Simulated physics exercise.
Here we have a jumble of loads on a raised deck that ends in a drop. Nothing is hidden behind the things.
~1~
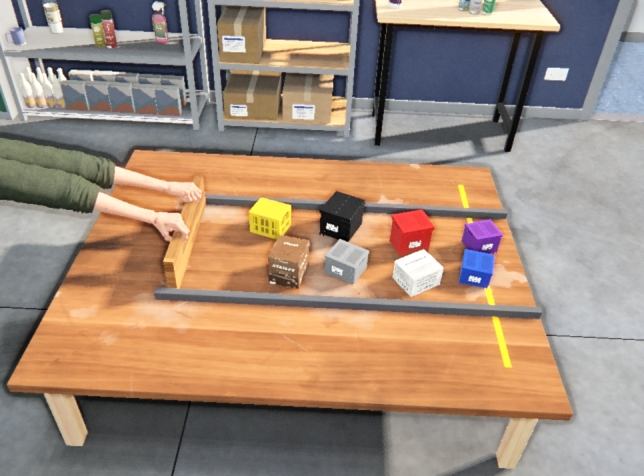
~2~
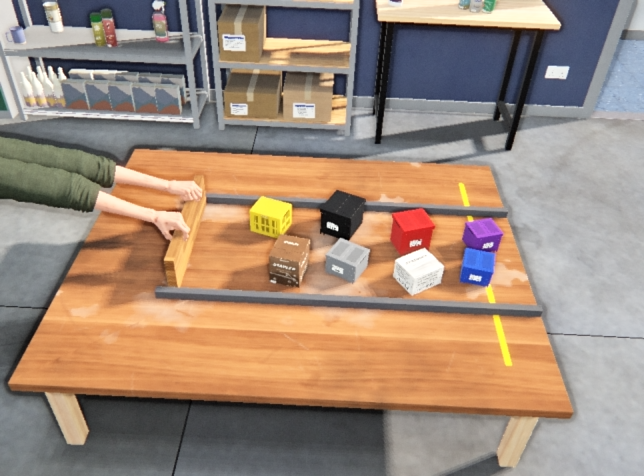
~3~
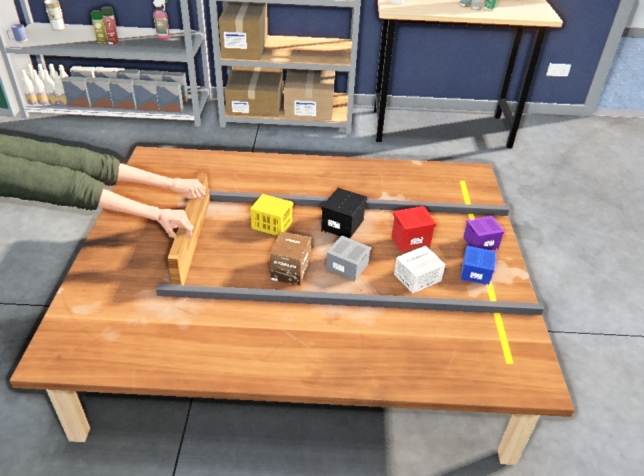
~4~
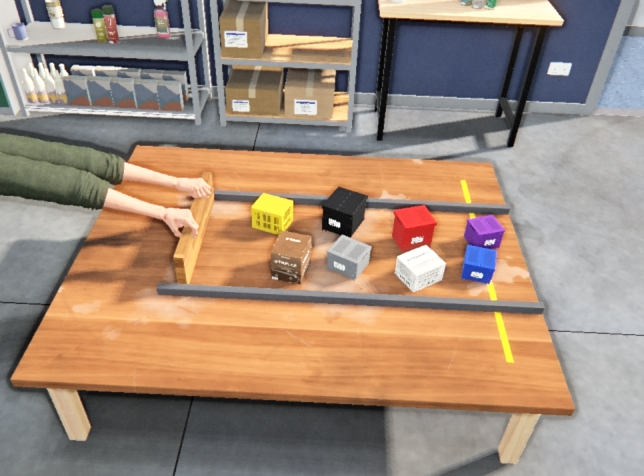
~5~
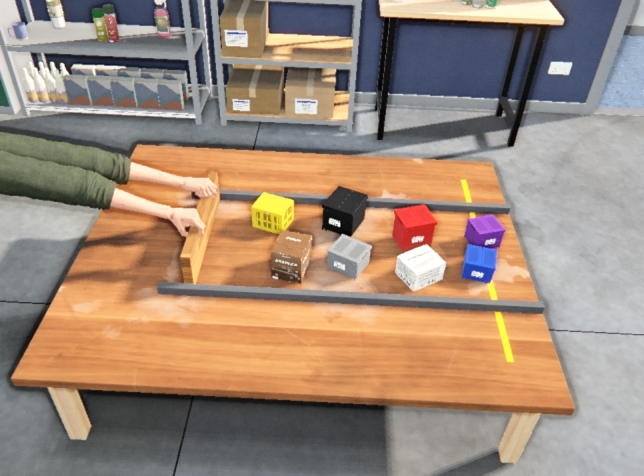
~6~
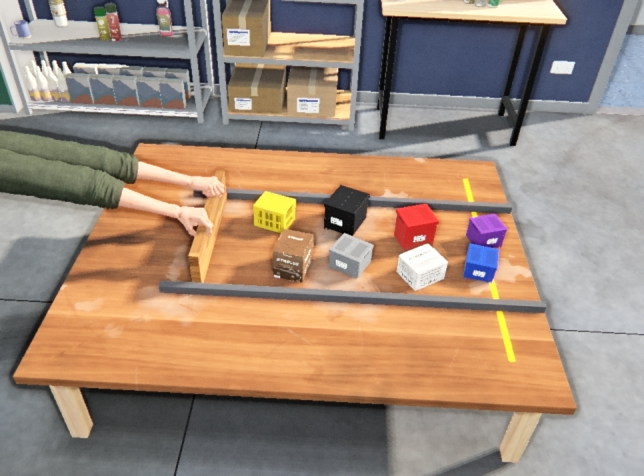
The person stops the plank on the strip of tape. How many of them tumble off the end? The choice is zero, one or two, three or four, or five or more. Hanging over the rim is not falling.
Here the number that fall off is five or more.
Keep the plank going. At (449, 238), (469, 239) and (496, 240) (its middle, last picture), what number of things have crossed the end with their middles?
It would be 2, 3 and 6.
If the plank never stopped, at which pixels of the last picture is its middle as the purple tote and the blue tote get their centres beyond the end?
At (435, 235) for the purple tote; at (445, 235) for the blue tote.
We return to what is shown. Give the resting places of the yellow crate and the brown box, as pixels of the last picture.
First (497, 221), then (510, 266).
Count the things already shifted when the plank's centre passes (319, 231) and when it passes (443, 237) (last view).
At the one place 4, at the other 8.
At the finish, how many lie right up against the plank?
That makes 2.
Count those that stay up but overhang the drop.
Overhanging: 0.
Early on, none off yet; purple tote at rest near (486, 233); blue tote at rest near (481, 264); white box at rest near (422, 267).
A while later, none off yet; purple tote travelled a little near (491, 233); blue tote travelled about its own width near (509, 266); white box travelled about its own width near (479, 277).
Finally, the number that fall off is five or more; lost, black tote, grey tote, red tote, white box, blue tote and purple tote.
